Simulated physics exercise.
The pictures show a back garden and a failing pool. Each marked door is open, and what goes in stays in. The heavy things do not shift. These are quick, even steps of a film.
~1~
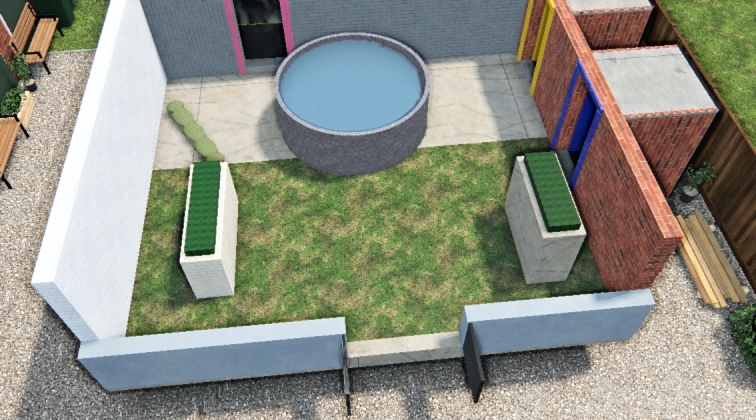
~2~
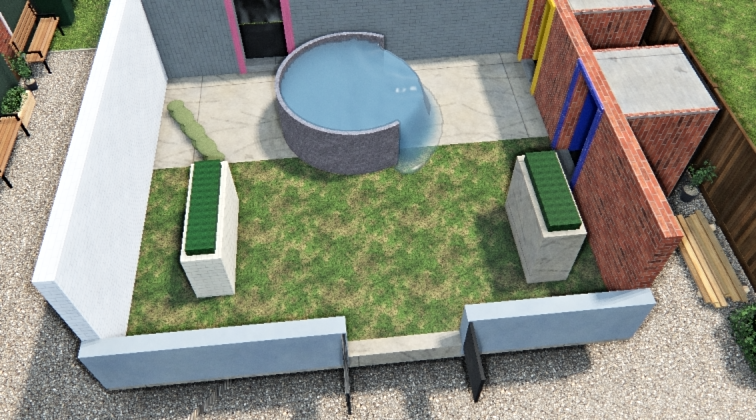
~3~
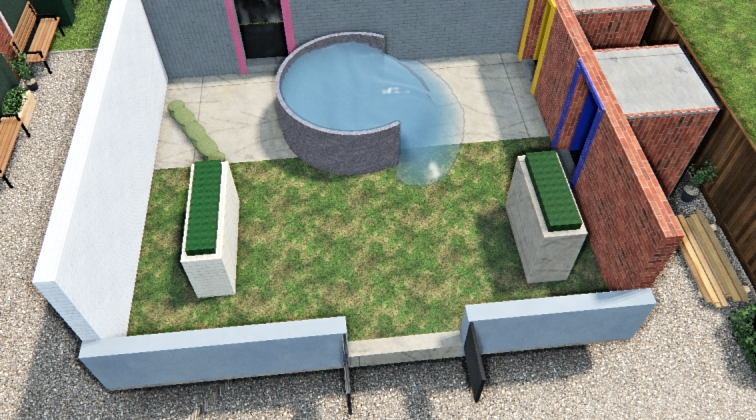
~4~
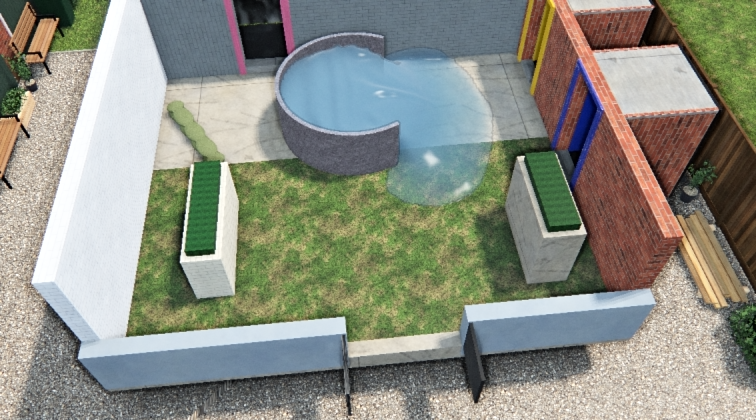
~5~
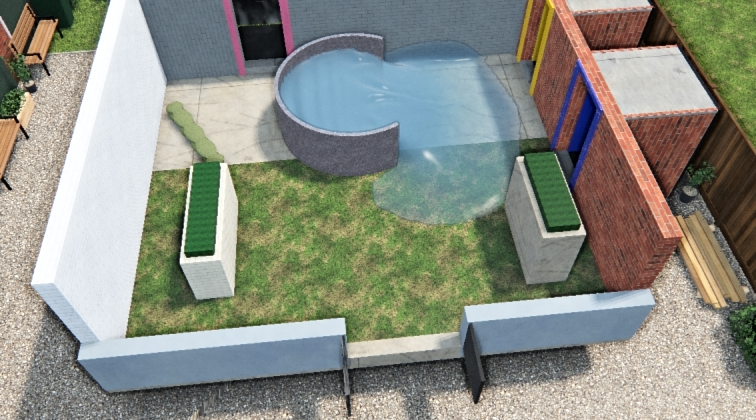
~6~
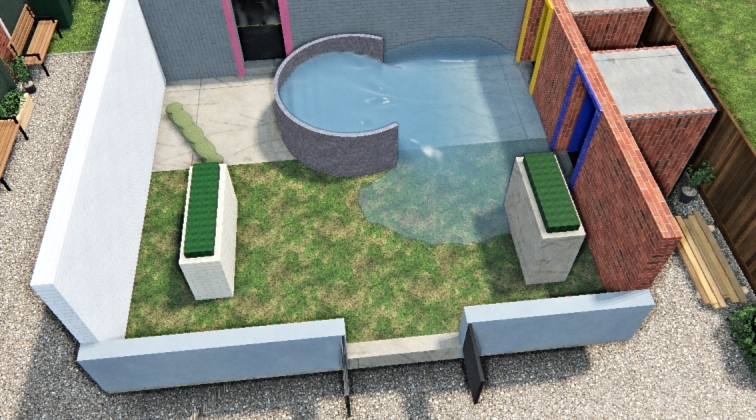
To begin with, still water fills a round pool at the back of a walled garden. Its right side opens and water pours out through the gap, fanning right and forward over the paving and grass, until the sheet spreads beside the right-hand planter and along the brick wall.
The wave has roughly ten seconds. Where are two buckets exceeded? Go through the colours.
The yellow door floods; the pink door holds within the limit; the blue door floods.
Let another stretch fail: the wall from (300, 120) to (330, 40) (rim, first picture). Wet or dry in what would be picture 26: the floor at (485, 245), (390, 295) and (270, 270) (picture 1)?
As listed: Not flooded, dry, covered.
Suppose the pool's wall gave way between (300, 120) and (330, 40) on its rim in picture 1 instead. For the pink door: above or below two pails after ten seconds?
One by one: The pink one floods.
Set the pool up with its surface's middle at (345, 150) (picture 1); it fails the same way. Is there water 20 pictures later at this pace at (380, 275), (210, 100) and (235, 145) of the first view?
In turn: Awash, not flooded, clear.
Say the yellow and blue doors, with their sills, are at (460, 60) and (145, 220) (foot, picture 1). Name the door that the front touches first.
It is the yellow door.
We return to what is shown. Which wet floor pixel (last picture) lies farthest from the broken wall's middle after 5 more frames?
Near (538, 312).
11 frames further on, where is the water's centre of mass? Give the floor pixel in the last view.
I would point to (440, 127).
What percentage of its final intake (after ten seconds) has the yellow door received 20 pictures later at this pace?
Close to 85 %.
A moment on, water covers 40 % of the floor; the yellow door far over two buckets in, the pink door wet at the sill, nothing in, the blue door over two buckets in.
Next, water covers 45 % of the floor; the yellow door far over two buckets in, the pink door wet at the sill, nothing in, the blue door far over two buckets in.
Then, water covers 55 % of the floor; the yellow door far over two buckets in, the pink door wet at the sill, nothing in, the blue door far over two buckets in.
Later, water covers 75 % of the floor; the yellow door far over two buckets in, the pink door wet at the sill, nothing in, the blue door far over two buckets in.
In the end, water covers 95 % of the floor; the yellow door far over two buckets in, the pink door wet at the sill, nothing in, the blue door far over two buckets in.
